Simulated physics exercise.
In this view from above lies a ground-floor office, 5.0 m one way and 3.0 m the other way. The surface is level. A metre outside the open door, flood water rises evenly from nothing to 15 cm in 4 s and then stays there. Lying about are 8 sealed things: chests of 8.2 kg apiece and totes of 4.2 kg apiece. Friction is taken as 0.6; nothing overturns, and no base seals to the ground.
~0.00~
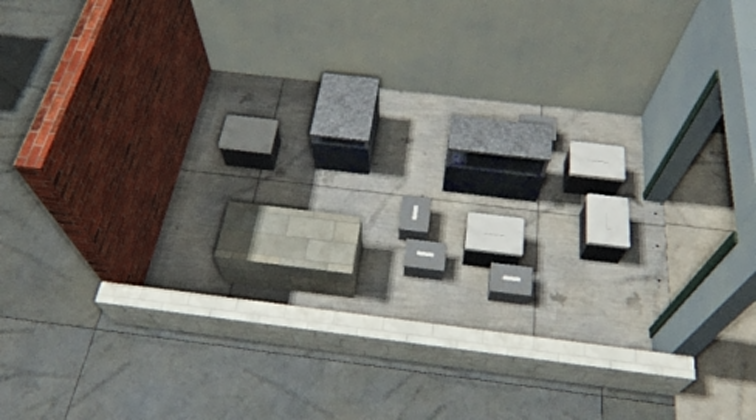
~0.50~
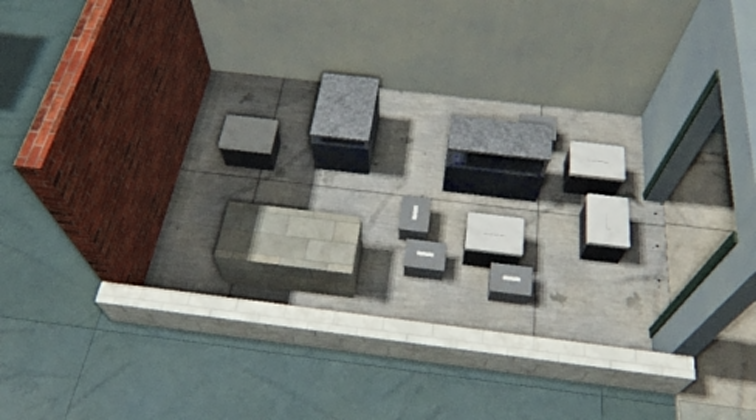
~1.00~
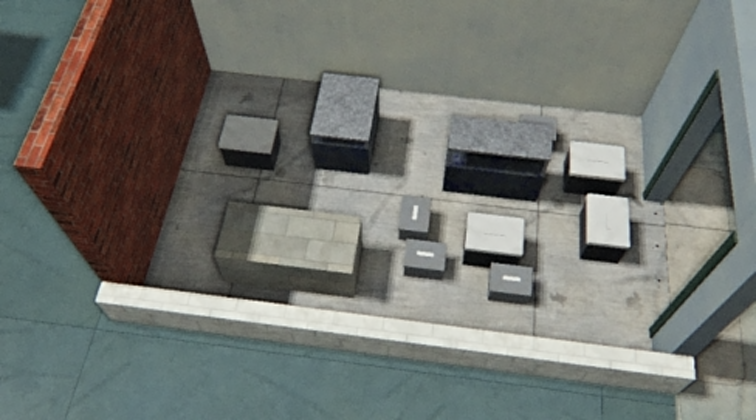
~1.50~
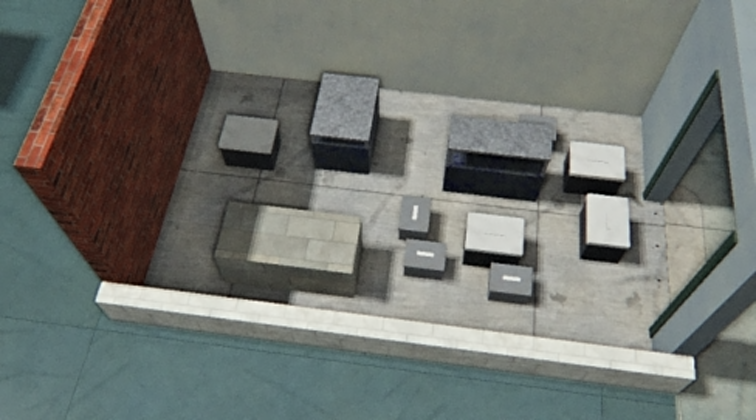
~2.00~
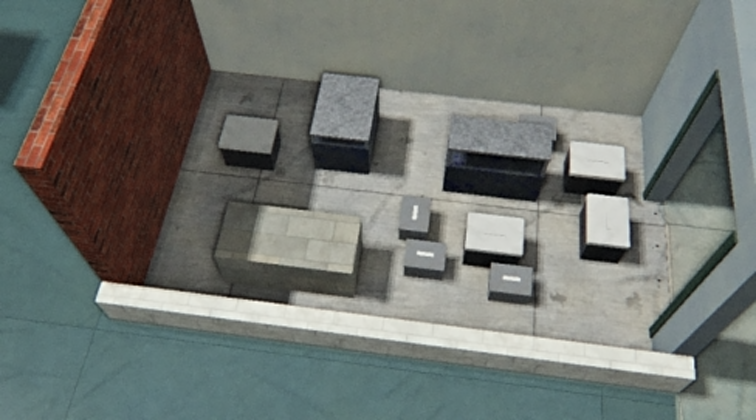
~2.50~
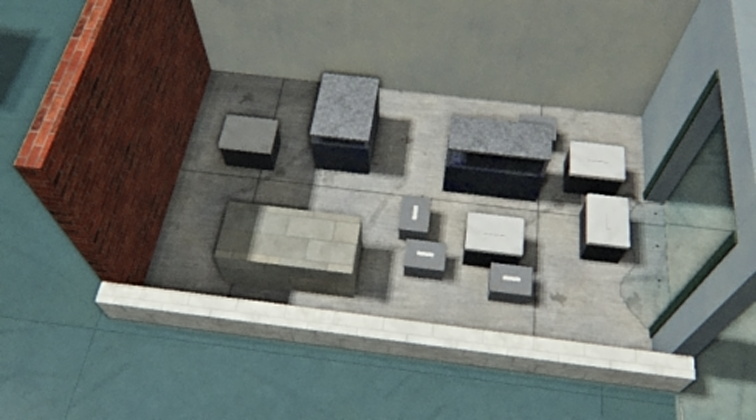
At the start, gray, white and stone-colored blocks stand on the dry floor of a walled room seen from above, with plain gray ground outside. The outside ground then turns blue-green with water, and lastly a thin sheet edges in through the doorway at right, while the blocks stay still.
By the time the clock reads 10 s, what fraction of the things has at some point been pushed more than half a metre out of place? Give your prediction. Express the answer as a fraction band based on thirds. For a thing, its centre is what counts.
The band is at least two thirds.
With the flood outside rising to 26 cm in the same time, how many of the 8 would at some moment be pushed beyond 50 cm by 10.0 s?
I count 8 of them in that case.
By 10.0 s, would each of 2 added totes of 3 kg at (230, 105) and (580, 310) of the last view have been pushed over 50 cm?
So the first ends up within that distance while the second ends up beyond that distance.
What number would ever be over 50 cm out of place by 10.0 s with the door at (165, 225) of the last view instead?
That gives 4 of them.
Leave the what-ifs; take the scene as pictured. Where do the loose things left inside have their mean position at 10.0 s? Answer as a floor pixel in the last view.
The centre sits near (382, 187).
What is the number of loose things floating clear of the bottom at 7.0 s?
The count is 4.
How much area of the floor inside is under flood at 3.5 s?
Near 1.5 m2 in all.
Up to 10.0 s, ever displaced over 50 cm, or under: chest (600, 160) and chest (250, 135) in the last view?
In that order: Below, below.
After 3.5 s 0 of 8 are over 50 cm from their spots; 0 afloat.
After 4.5 s 1 of 8 are over 50 cm from their spots; 1 afloat.
After 7.0 s 5 of 8 are over 50 cm from their spots; 4 afloat.
After 10.0 s 6 of 8 are over 50 cm from their spots, and 6 have been at some point; 7 afloat.
